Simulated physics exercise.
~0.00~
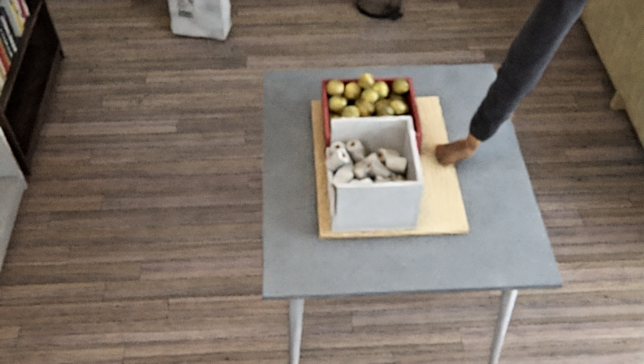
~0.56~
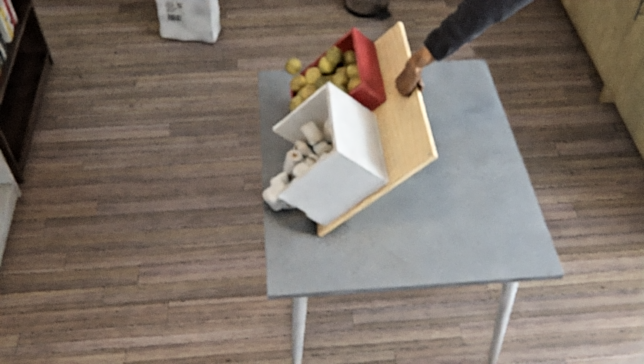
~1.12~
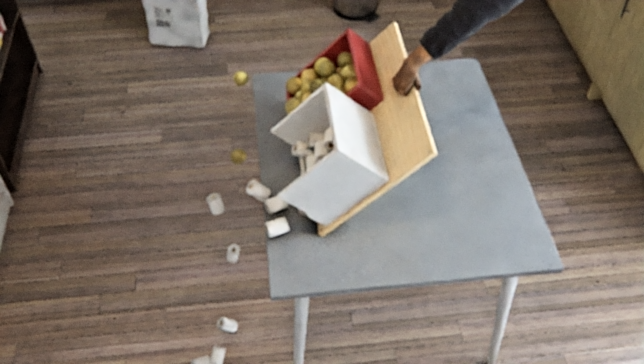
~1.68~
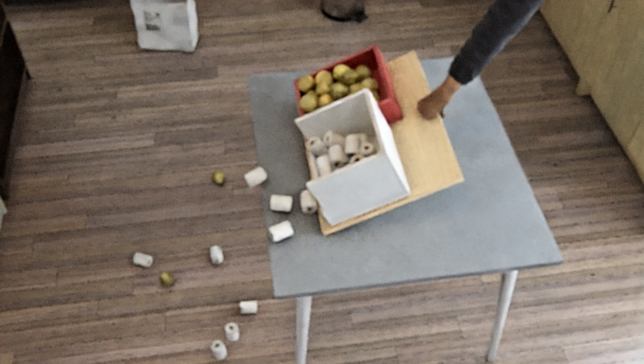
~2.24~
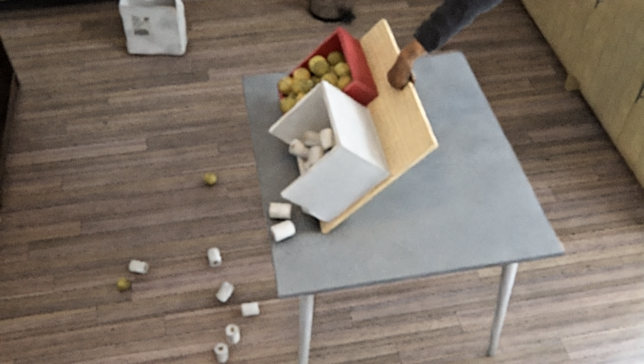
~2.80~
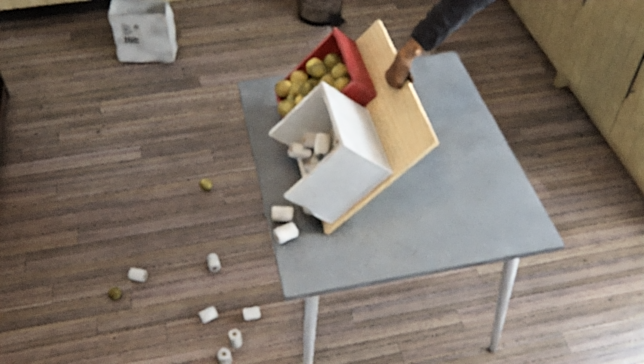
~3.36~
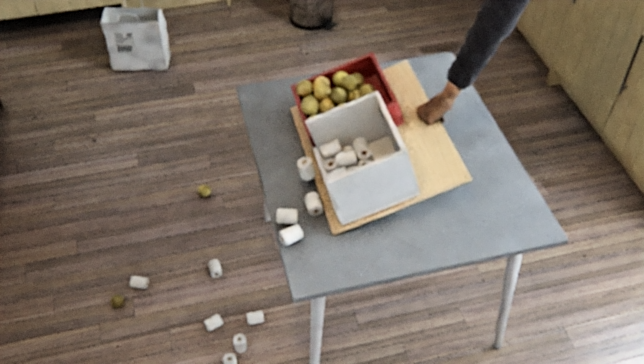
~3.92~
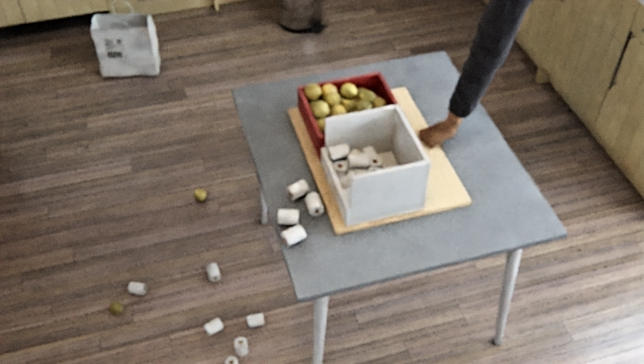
White paper rolls spill leftward as a hand tilts the board twice, then lowers it.
